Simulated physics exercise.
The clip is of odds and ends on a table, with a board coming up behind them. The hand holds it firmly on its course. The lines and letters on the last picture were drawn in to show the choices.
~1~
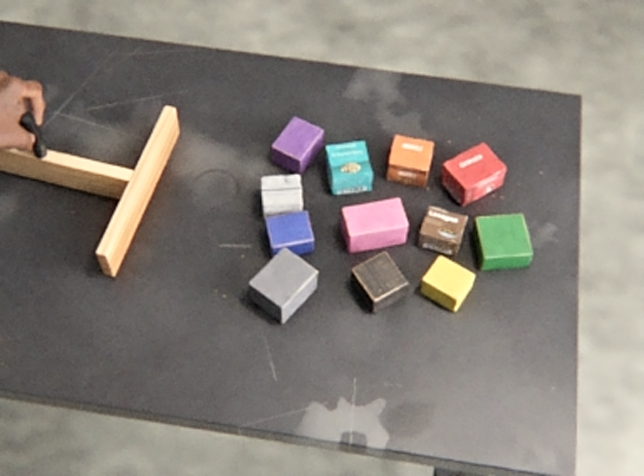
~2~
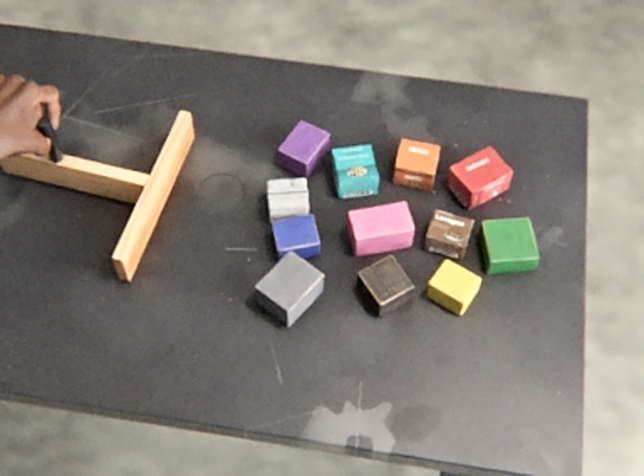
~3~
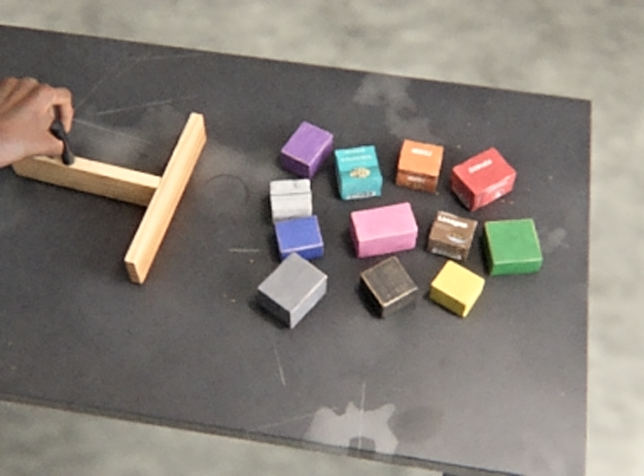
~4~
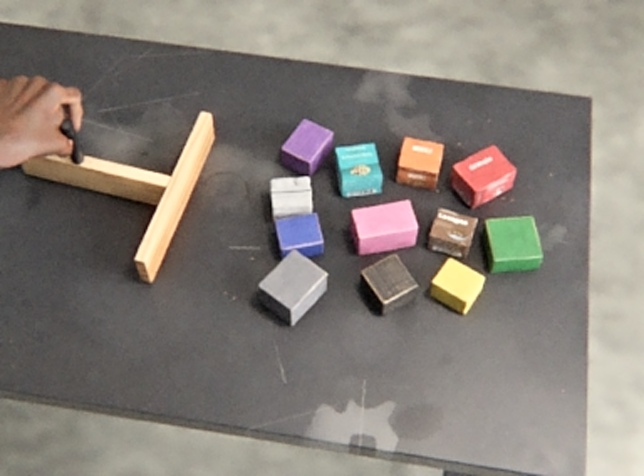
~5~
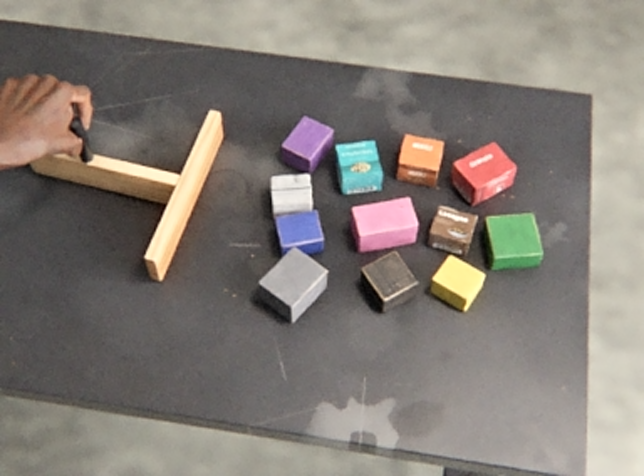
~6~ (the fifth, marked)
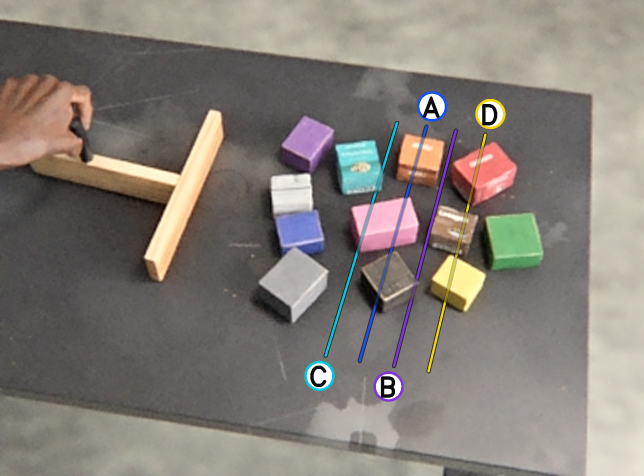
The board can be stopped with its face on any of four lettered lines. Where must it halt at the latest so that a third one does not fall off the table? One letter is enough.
Up to line D.
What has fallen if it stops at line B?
It is the green block.
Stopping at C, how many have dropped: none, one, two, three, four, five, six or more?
By then, none.
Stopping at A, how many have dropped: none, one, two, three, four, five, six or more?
In all, none.
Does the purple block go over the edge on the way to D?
No.
On the marked copy, A at (396, 235); B at (427, 239); C at (364, 230); D at (459, 244).
Taking D. A third of the way, board (281, 195); purple block (329, 149); turquoise packet (365, 170).
Two thirds of the way, board (380, 209); green block (552, 251); red packet (540, 173).
When it is over, board (459, 220); green block over the edge; brown packet (584, 252); one fallen.
As for the rest, A is within the limit but short; B is within the limit but short; C is within the limit but short.
